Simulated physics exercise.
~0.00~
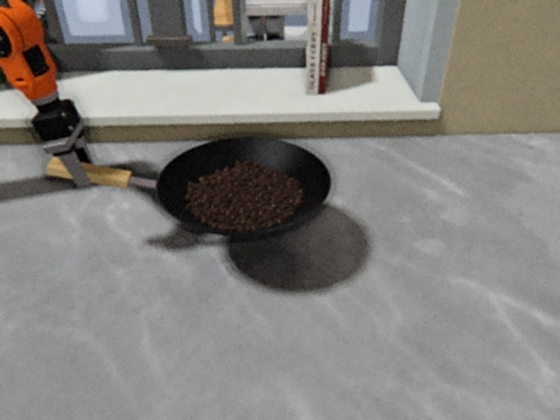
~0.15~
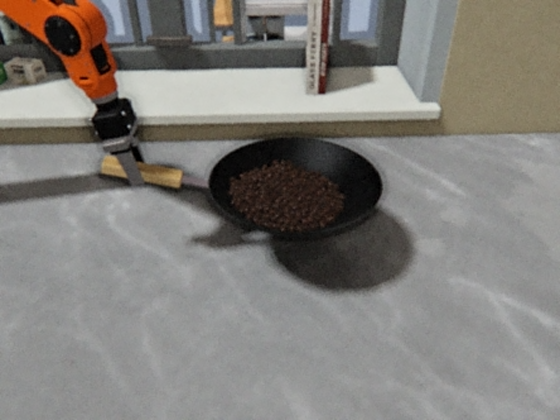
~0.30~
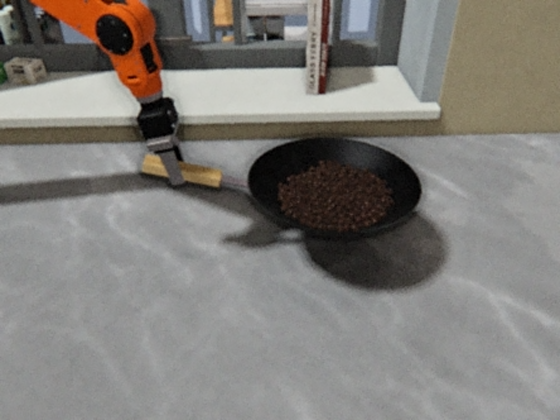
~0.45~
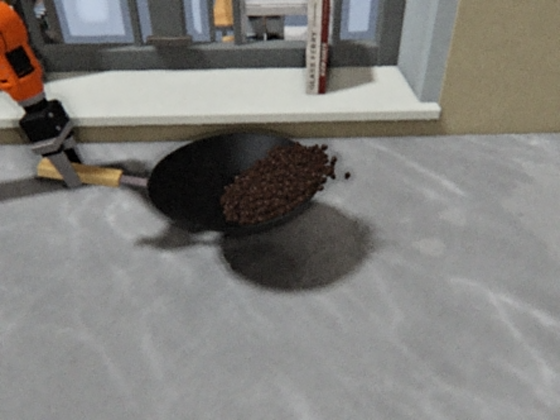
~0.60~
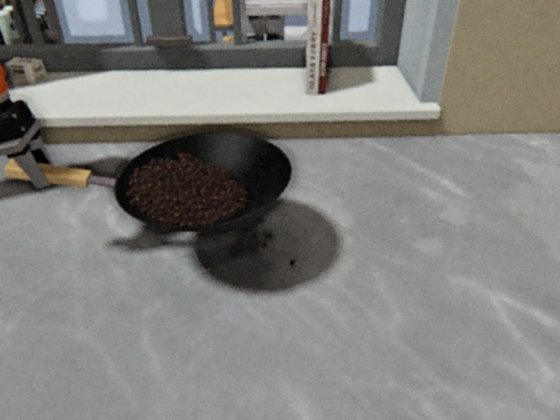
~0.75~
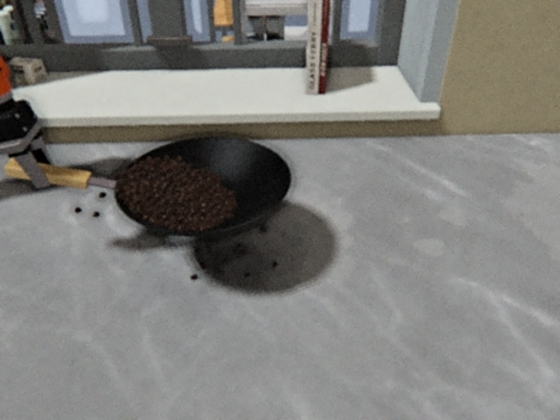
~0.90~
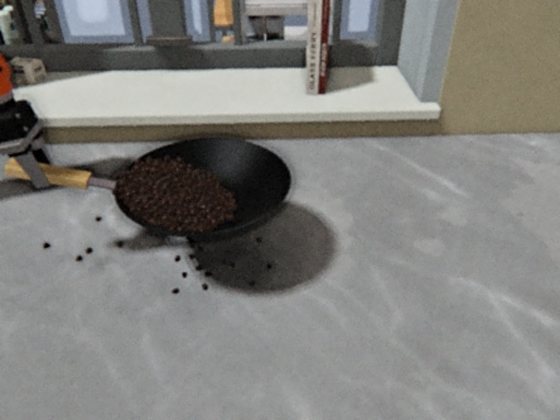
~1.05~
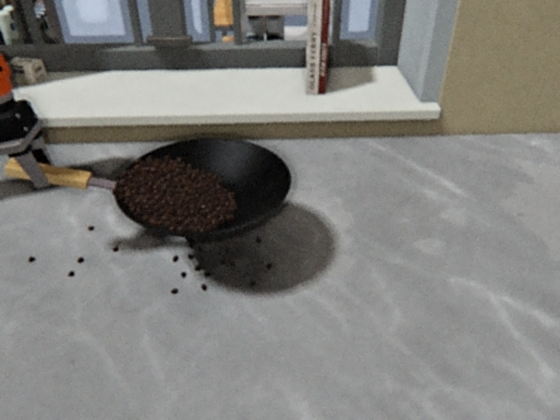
Black wok of dark beans held by an orange robot arm sliding right, then jerking back left, scattering a few beans on the grey counter.
